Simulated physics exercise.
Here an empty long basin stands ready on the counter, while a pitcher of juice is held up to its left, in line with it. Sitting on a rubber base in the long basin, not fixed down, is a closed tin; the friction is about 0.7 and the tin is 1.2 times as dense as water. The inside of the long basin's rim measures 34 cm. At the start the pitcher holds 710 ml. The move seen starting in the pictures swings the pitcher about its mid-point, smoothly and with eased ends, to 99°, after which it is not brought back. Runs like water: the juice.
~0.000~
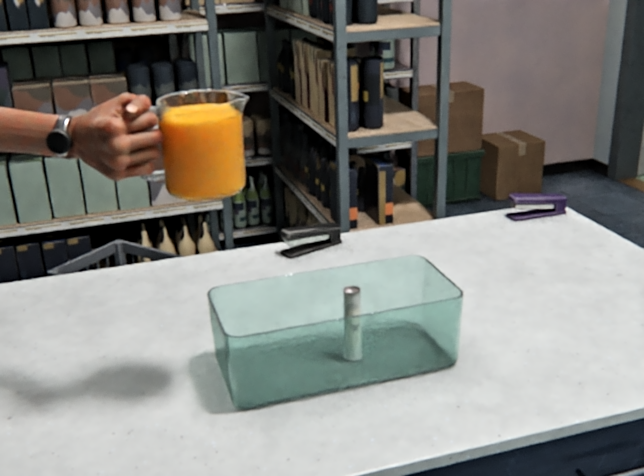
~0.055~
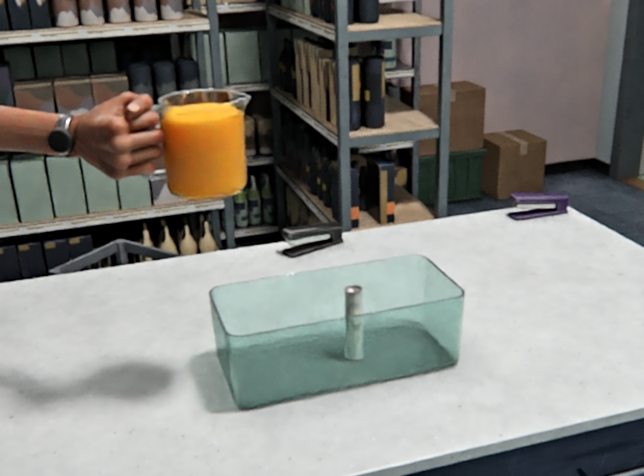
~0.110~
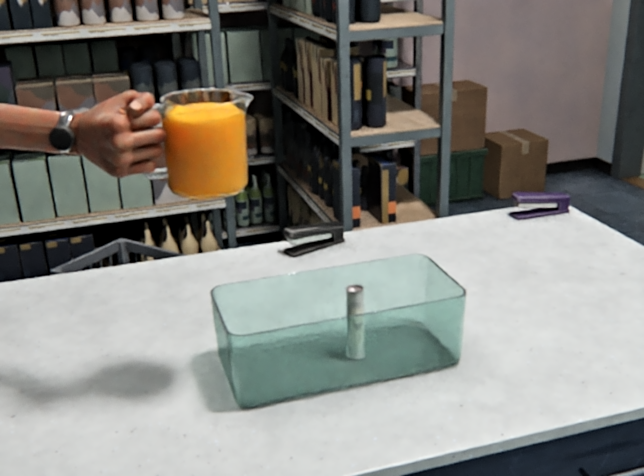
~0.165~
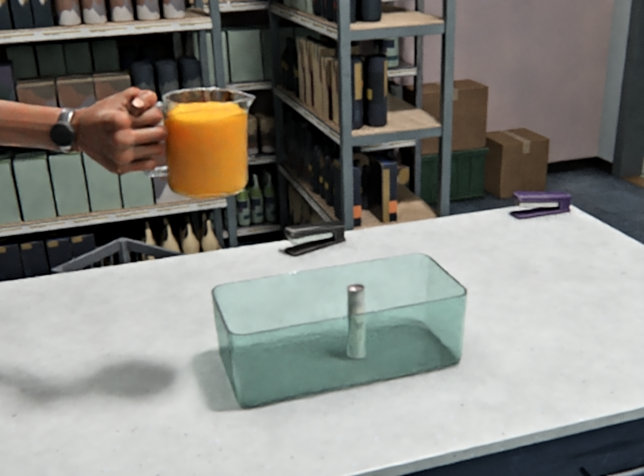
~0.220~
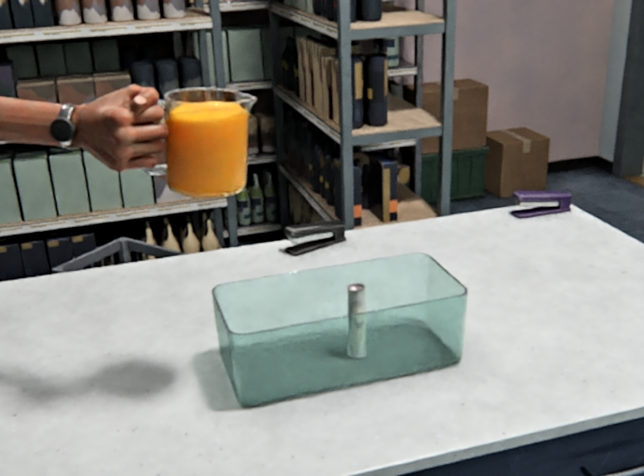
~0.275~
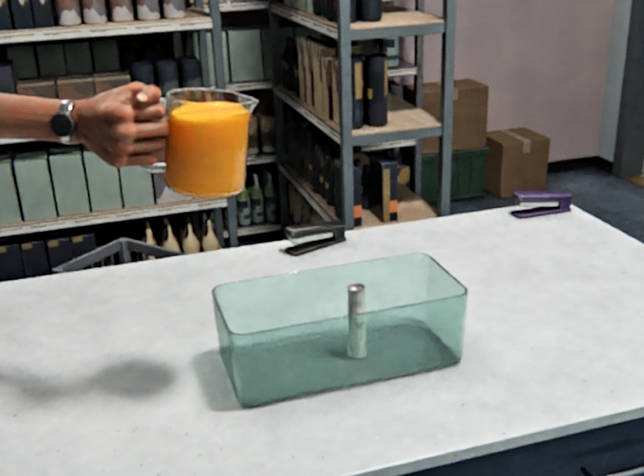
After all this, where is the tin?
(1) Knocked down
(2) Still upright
1.
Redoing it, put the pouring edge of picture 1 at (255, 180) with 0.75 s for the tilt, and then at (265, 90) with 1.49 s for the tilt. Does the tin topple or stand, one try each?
Run one: It does not tip. Run two: It tumbles.
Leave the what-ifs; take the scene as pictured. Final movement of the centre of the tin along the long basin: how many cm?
All told, the tin's centre has moved close to 8.5 cm.
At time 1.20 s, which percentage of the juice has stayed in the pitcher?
I'd say some 40 per cent remains.
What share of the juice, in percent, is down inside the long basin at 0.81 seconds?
Around 1%.
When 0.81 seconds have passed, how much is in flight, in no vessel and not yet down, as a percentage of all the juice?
12 per cent.
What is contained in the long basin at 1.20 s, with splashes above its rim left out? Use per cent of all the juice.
I reckon close to 32 per cent.
By 0.81 s the tilt is 52° and 87 per cent is still to pour; the tin stands where it began.
By 1.20 s the tilt is 87° and 41 per cent is still to pour; the tin stands 2 cm from where it began.
By 1.61 s the tilt is 99° and 7 per cent is still to pour; the tin lies on its side.
By 2.06 s the tilt is 99° and 1 per cent is still to pour; the tin lies on its side.
At rest the tin lies on its side.
